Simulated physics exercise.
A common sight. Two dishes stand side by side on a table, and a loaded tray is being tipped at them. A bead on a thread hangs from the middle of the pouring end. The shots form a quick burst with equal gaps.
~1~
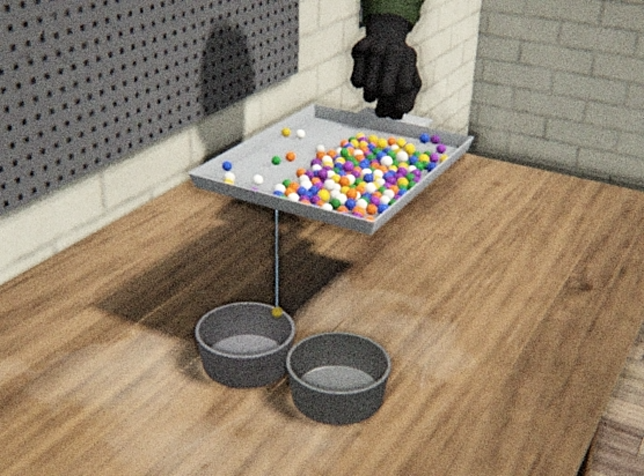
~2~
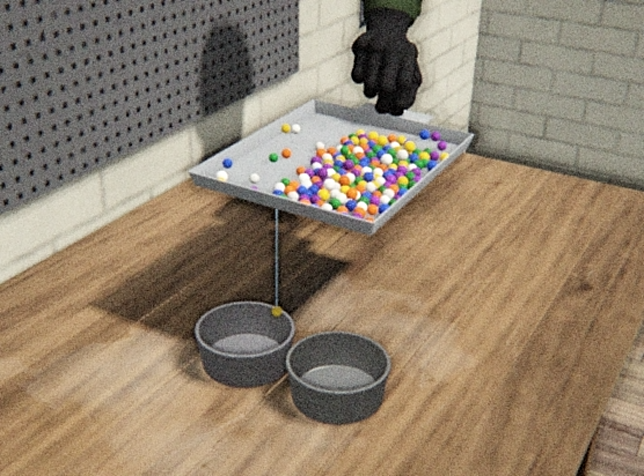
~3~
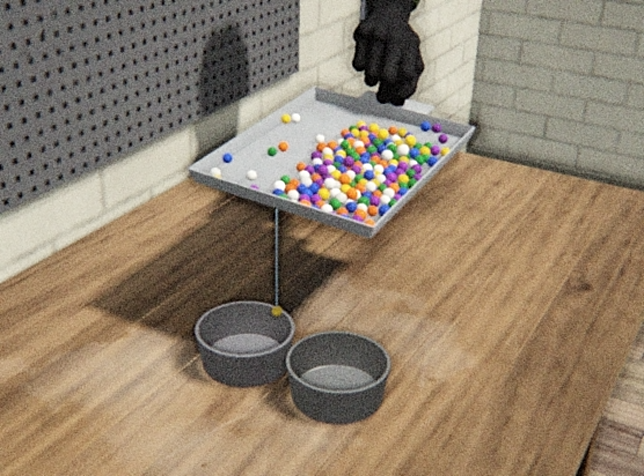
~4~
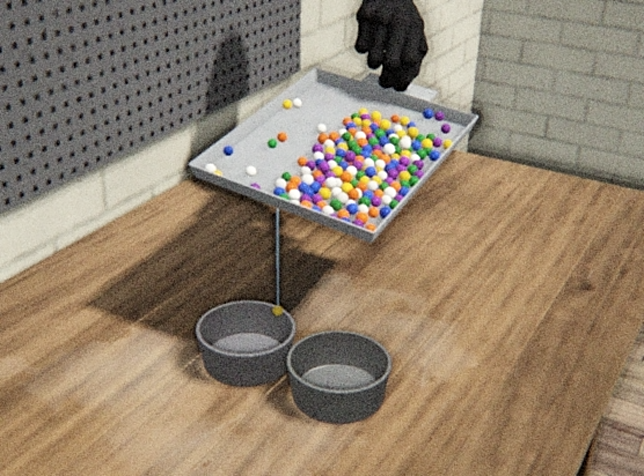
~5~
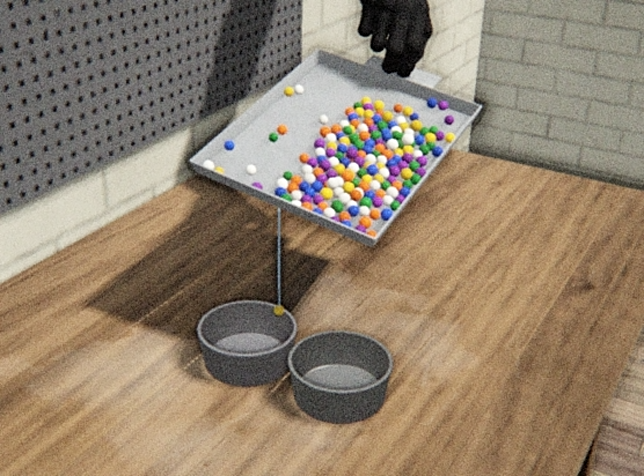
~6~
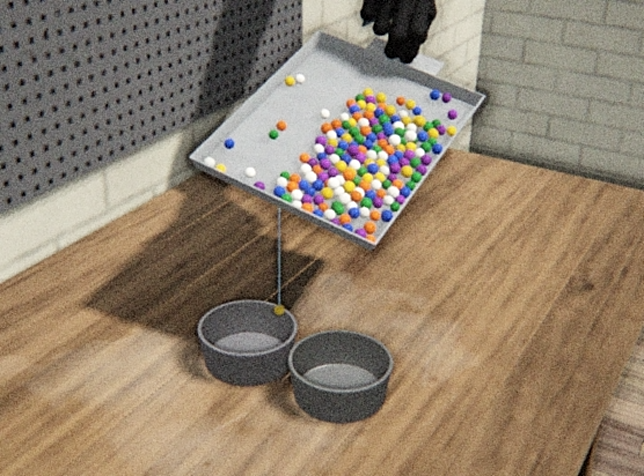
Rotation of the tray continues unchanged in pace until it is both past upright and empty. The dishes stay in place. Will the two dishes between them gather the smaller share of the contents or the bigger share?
I expect the catch to be a majority.
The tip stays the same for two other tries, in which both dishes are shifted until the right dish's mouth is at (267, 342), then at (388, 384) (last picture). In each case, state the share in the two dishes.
Some 0 percent in the first case, 60 percent in the second.
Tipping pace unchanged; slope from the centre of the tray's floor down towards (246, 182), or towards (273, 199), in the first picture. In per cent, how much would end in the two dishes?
For the first it's near 10 %, for the second near 30 %.
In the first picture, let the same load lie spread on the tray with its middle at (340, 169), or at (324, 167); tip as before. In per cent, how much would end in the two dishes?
First try 80 %, second try 80 %.
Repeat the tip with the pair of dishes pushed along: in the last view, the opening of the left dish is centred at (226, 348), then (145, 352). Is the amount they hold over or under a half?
Result, first setup: A minority share; second setup: A minority share.
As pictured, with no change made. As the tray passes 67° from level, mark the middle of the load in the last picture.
The load is centred around (361, 213).
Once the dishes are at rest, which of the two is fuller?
The one at right ends up fuller.
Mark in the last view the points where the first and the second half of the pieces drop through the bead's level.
The first part at (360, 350); the rest at (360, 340).
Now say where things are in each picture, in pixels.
The first frame shows corners of the pouring end near (195, 172) and (371, 219), level; middle of the load near (355, 176), round plastic beads; left dish near (218, 366); right dish near (313, 402); bead on its thread near (277, 312).
The second frame shows corners of the pouring end near (195, 171) and (371, 220), level; middle of the load near (355, 175).
The third frame shows corners of the pouring end near (195, 168) and (371, 223), tipped barely, lowest at the right corner; middle of the load near (356, 171).
The fourth frame shows corners of the pouring end near (195, 163) and (372, 229), tipped a little, lowest at the right corner; middle of the load near (357, 166), only a few on the move.
The fifth frame shows corners of the pouring end near (196, 160) and (373, 234), tipped clearly, lowest at the right corner; middle of the load near (359, 162), a little on the move.
The sixth frame shows corners of the pouring end near (196, 156) and (373, 239), tipped clearly, lowest at the right corner; middle of the load near (360, 159), near a third on the move; left dish near (220, 364); right dish near (315, 400).
Shortly afterwards, tray tipped steeply; the bulk on the tray; only a few in the right dish; only a few outside both; near a quarter in the air.
Next, tray tipped past a quarter turn; only a few on the tray; the bulk in the right dish; only a few in the left dish; a little outside both; a little in the air.
Some moments later, tray tipped past a quarter turn; the bulk in the right dish; only a few in the left dish; near a quarter outside both.
In the end, tray tipped past a quarter turn; the bulk in the right dish; only a few in the left dish; near a quarter outside both.
